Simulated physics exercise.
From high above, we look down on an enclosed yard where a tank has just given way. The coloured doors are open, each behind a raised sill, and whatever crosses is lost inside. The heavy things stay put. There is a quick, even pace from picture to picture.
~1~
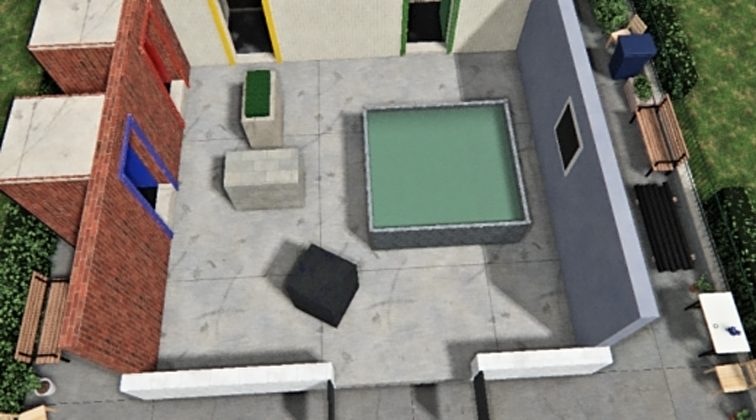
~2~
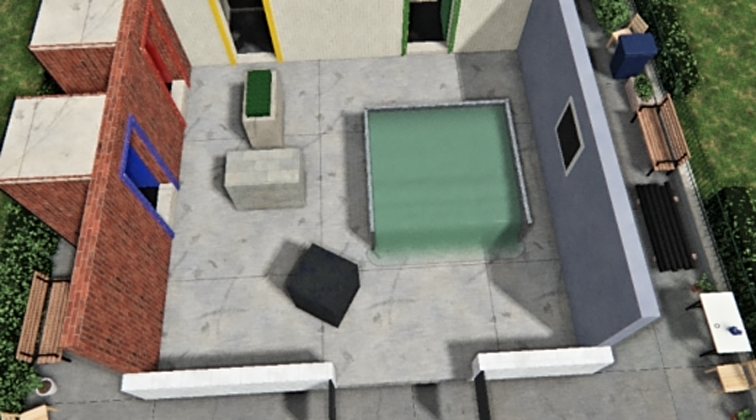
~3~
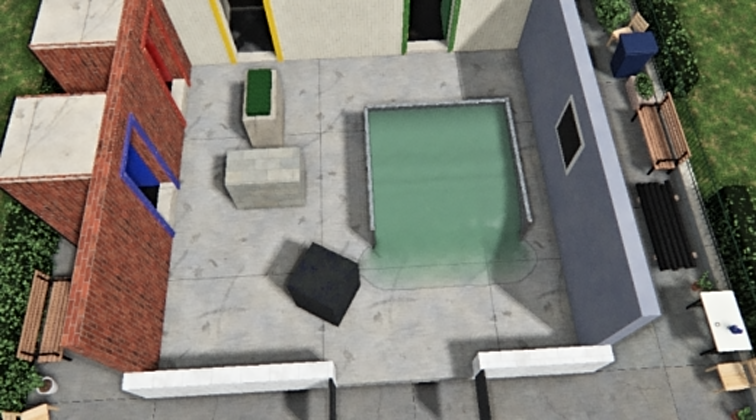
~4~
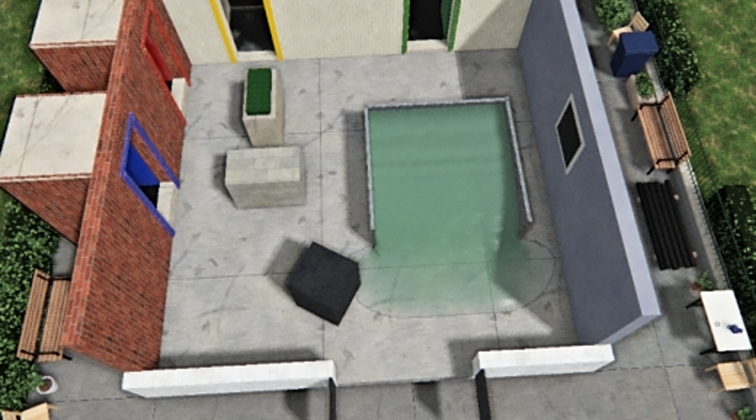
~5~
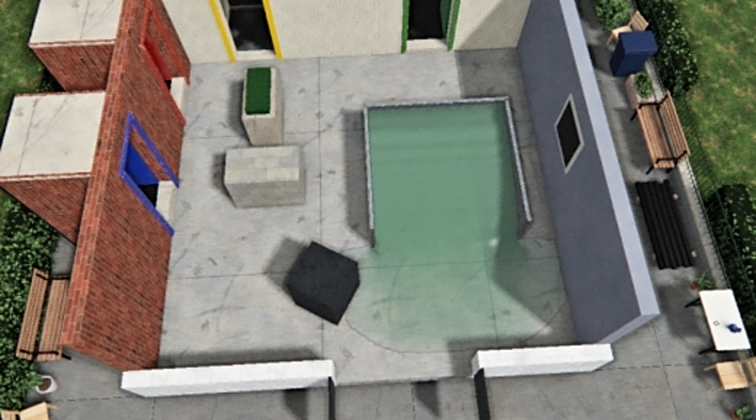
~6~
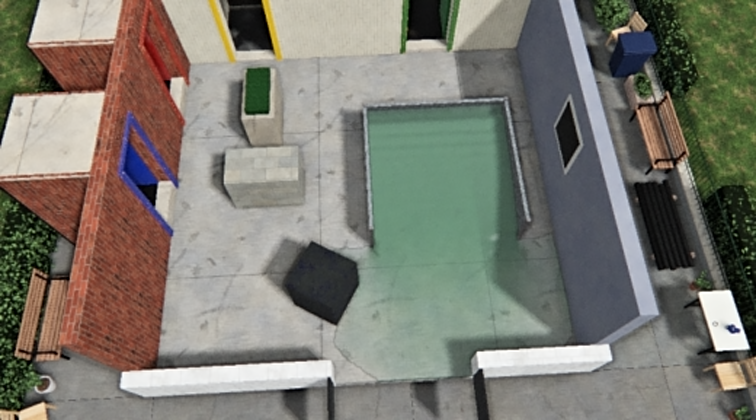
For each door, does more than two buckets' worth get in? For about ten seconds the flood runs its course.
Result: Red door: Limit not exceeded, blue door: Limit not exceeded, yellow door: Limit not exceeded, green door: Limit not exceeded.
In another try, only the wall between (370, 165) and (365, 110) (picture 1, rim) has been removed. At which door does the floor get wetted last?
I'd pick the green-painted one.
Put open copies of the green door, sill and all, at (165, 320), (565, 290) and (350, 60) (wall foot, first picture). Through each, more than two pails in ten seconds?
The three doors, in turn: Is short of it, is beyond it, is short of it.
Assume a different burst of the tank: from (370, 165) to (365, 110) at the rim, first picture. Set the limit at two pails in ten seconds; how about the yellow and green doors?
Yellow door: Crosses the line; green door: Falls short.
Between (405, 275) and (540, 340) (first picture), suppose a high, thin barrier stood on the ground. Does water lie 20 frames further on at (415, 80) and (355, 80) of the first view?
Not wet, not wet.
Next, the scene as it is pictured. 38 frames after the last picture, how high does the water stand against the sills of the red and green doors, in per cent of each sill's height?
Roughly 0 and 70 %.
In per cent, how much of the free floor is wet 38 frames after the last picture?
It comes to roughly 65 in a hundred.
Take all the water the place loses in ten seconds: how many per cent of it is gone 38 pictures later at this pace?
It would be around 85 %.
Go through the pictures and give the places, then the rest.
In the first frame, the tank at (442, 164) is whole and still.
In the second frame, the front is at (370, 252), out from the gap at (447, 238).
In the third frame, the front is at (365, 273), out from the gap at (448, 238).
In the fourth frame, water pours out at (447, 238) and has run to a hidden place.
In the fifth frame, the front is at (564, 292), out from the gap at (447, 237).
In the sixth frame, water pours out at (446, 238) and has run to a hidden place.
A moment on, water covers 25 % of the floor; the red door not reached, the blue door not reached, the yellow door not reached, the green door not reached.
Next, water covers 30 % of the floor; the red door not reached, the blue door not reached, the yellow door not reached, the green door not reached.
Then, water covers 40 % of the floor; the red door not reached, the blue door not reached, the yellow door not reached, the green door not reached.
Later, water covers 65 % of the floor; the red door not reached, the blue door wet at the sill, nothing in, the yellow door not reached, the green door wet at the sill, nothing in.
In the end, water covers 95 % of the floor; the red door wet at the sill, nothing in, the blue door wet at the sill, nothing in, the yellow door wet at the sill, nothing in, the green door wet at the sill, nothing in.
